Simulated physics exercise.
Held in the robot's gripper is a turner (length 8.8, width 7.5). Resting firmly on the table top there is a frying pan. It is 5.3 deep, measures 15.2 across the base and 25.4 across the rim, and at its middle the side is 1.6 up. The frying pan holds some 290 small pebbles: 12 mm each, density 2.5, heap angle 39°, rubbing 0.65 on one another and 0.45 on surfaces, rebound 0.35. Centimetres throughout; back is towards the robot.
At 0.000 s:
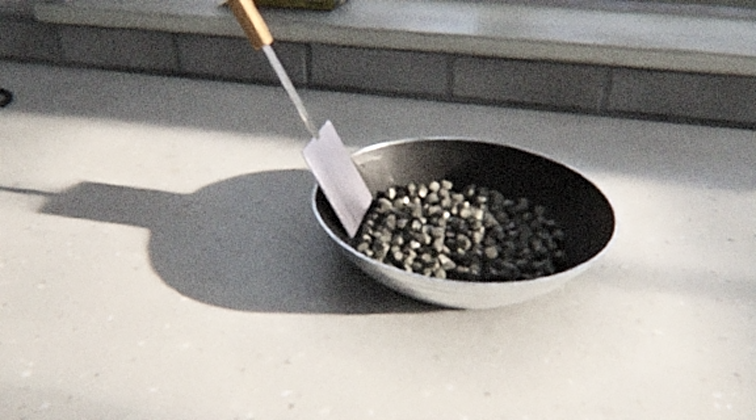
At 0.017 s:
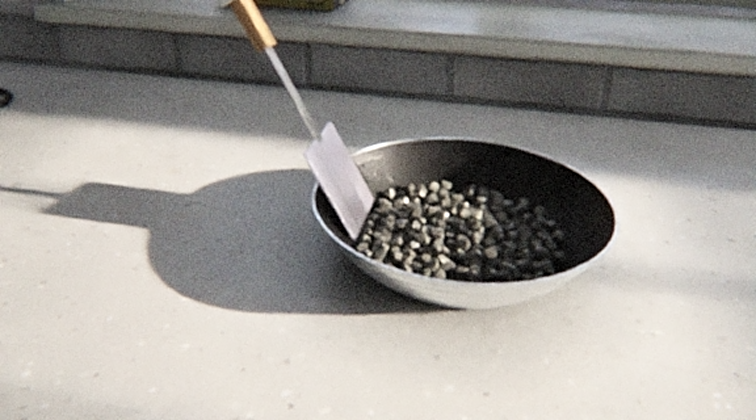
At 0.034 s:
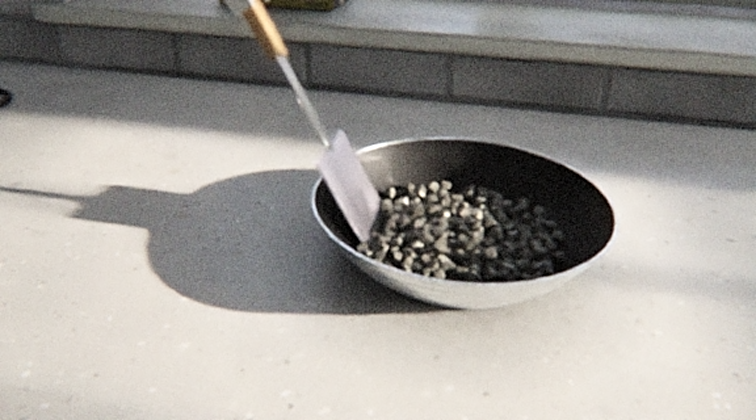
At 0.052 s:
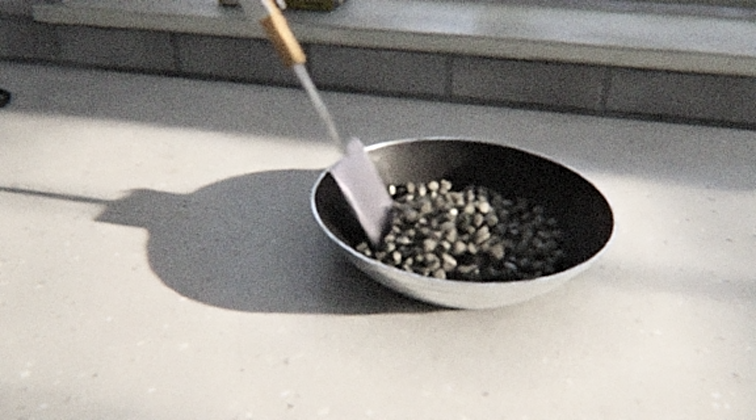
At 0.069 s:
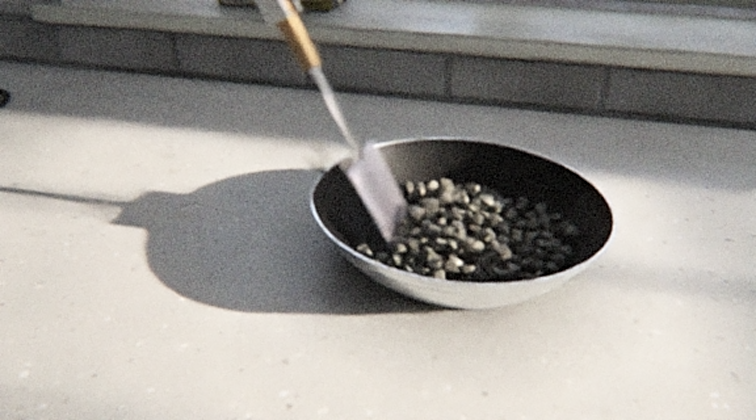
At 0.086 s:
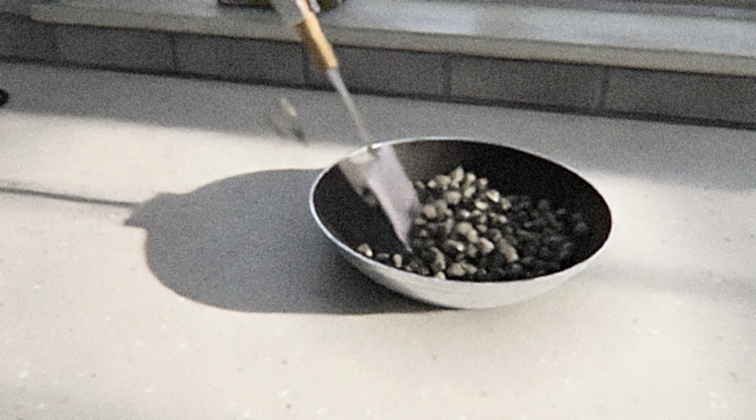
The footage shows a turner with a wooden handle resting against small pebbles in a dark frying pan on a pale countertop, then moving right through them, pushing the heap rightward as a few pebbles shift near the blade.
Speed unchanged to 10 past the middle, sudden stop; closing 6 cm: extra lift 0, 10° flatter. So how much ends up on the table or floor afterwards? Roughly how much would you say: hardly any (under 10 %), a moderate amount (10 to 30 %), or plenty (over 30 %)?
I'd say plenty.
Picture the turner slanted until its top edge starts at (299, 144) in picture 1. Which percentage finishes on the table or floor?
About 35 per cent.
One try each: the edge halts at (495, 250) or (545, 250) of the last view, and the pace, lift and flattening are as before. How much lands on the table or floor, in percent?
Some 0 and 10 per cent.
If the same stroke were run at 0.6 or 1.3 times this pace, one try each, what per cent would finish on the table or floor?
Roughly 30 per cent on the first try and 45 per cent on the second.
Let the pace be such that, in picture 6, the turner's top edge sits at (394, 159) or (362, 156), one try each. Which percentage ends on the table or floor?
45 % and 40 %.
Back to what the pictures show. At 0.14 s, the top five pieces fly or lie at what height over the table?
Estimated height above table: Approx. 15 cm.
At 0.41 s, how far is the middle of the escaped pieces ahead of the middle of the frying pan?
The distance is around 20 cm.
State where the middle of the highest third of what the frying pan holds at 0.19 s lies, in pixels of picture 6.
(553, 224).
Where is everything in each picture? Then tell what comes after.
The first frame shows turner top edge at (315, 135), sloping 61°; upper third of the load around (457, 232), from x 365 to 560, top at y 185; 293 in the frying pan.
The second frame shows turner top edge at (318, 137), sloping 61°; upper third of the load around (457, 232), from x 365 to 560, top at y 185.
The third frame shows turner top edge at (329, 145), sloping 61°; upper third of the load around (446, 228), from x 365 to 560, top at y 185.
The fourth frame shows turner top edge at (345, 152), sloping 61°; upper third of the load around (448, 232), from x 350 to 560, top at y 185.
The fifth frame shows turner top edge at (361, 155), sloping 61°; upper third of the load around (459, 225), from x 315 to 570, top at y 155.
The sixth frame shows turner top edge at (377, 157), sloping 61°; upper third of the load around (469, 224), from x 275 to 580, top at y 110; 290 in the frying pan, 3 on the blade or in flight.
By 0.14 s, sloping 61°, highest piece 21 above the table; 290 in the frying pan, 3 on the blade or in flight.
By 0.19 s, sloping 58°, highest piece 29 above the table; 290 in the frying pan, 3 on the blade or in flight.
By 0.41 s, sloping 51°, highest piece 31 above the table; 170 in the frying pan, 55 on the table or floor, 68 on the blade or in flight.
By 1.46 s, sloping 51°, highest piece 6 above the table; 170 in the frying pan, 123 on the table or floor.
Final count, 170 in the frying pan, 123 on the table or floor. That is 42 % on the table or floor.
